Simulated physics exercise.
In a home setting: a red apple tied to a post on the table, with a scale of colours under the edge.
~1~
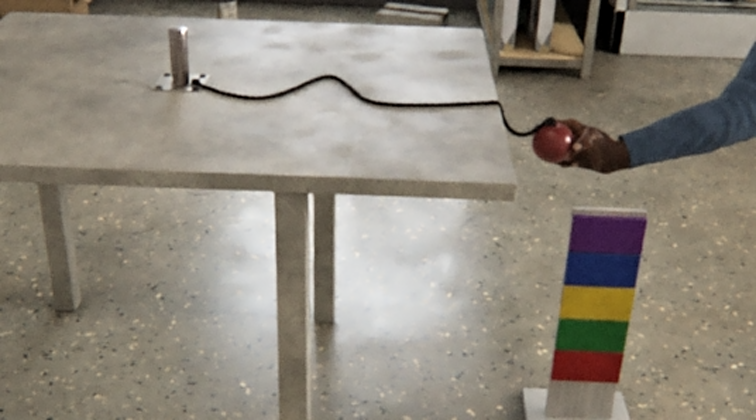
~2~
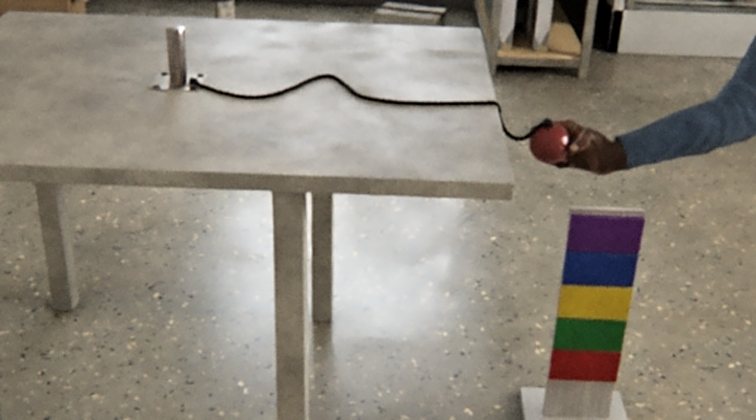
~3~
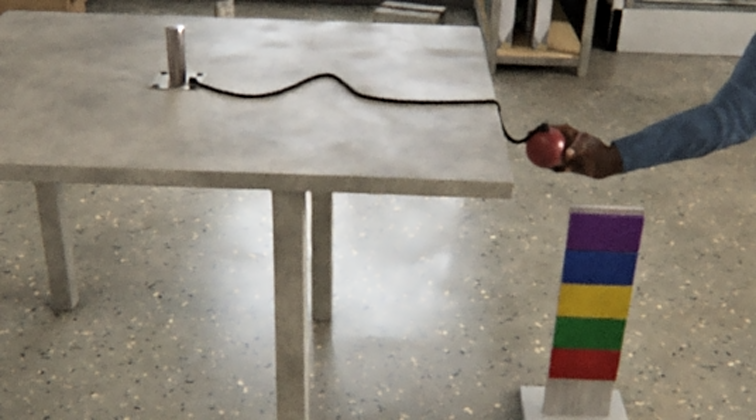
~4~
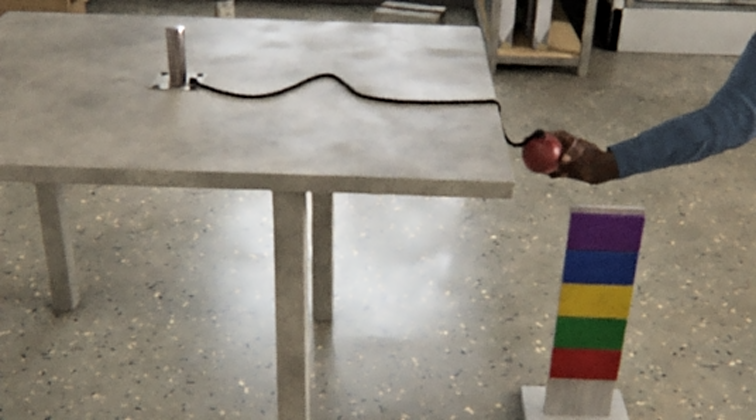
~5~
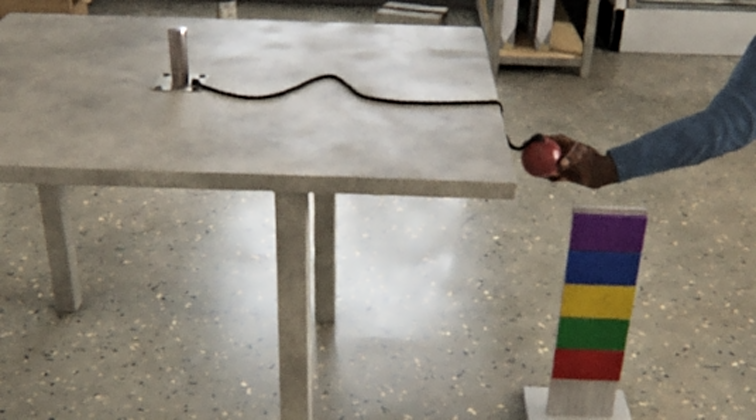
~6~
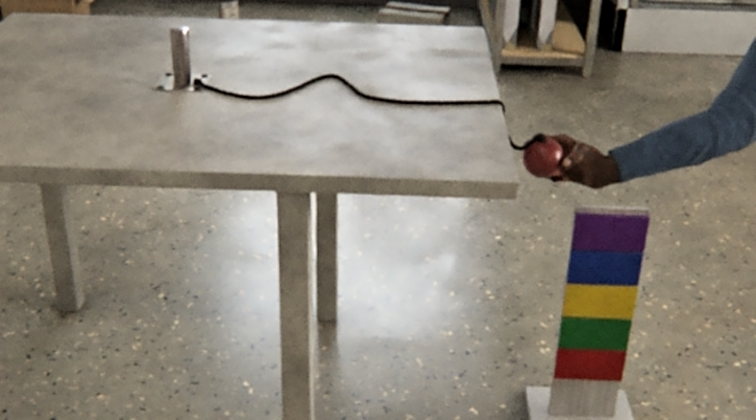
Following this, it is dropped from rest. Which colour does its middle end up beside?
Blue.
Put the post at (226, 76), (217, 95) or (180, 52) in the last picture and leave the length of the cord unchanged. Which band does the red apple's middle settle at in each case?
For the first it is yellow, for the second yellow, for the third purple.
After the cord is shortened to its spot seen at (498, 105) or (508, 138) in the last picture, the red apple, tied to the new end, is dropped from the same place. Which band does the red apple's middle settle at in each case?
Lab note - try 1: Above them all; try 2: Purple.
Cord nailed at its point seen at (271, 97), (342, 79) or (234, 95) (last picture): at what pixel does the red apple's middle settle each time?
Going through the three tries, you get (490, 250), (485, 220) and (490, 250).
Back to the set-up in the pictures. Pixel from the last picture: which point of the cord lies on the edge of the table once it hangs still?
Location: About (426, 103).
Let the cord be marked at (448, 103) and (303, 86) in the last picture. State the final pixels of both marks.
Point one to (500, 124), point two to (331, 88).
A little later, apple near (458, 256); level with blue.
Next, apple near (507, 264); level with blue.
When it is over, apple near (492, 262); level with blue. At blue.
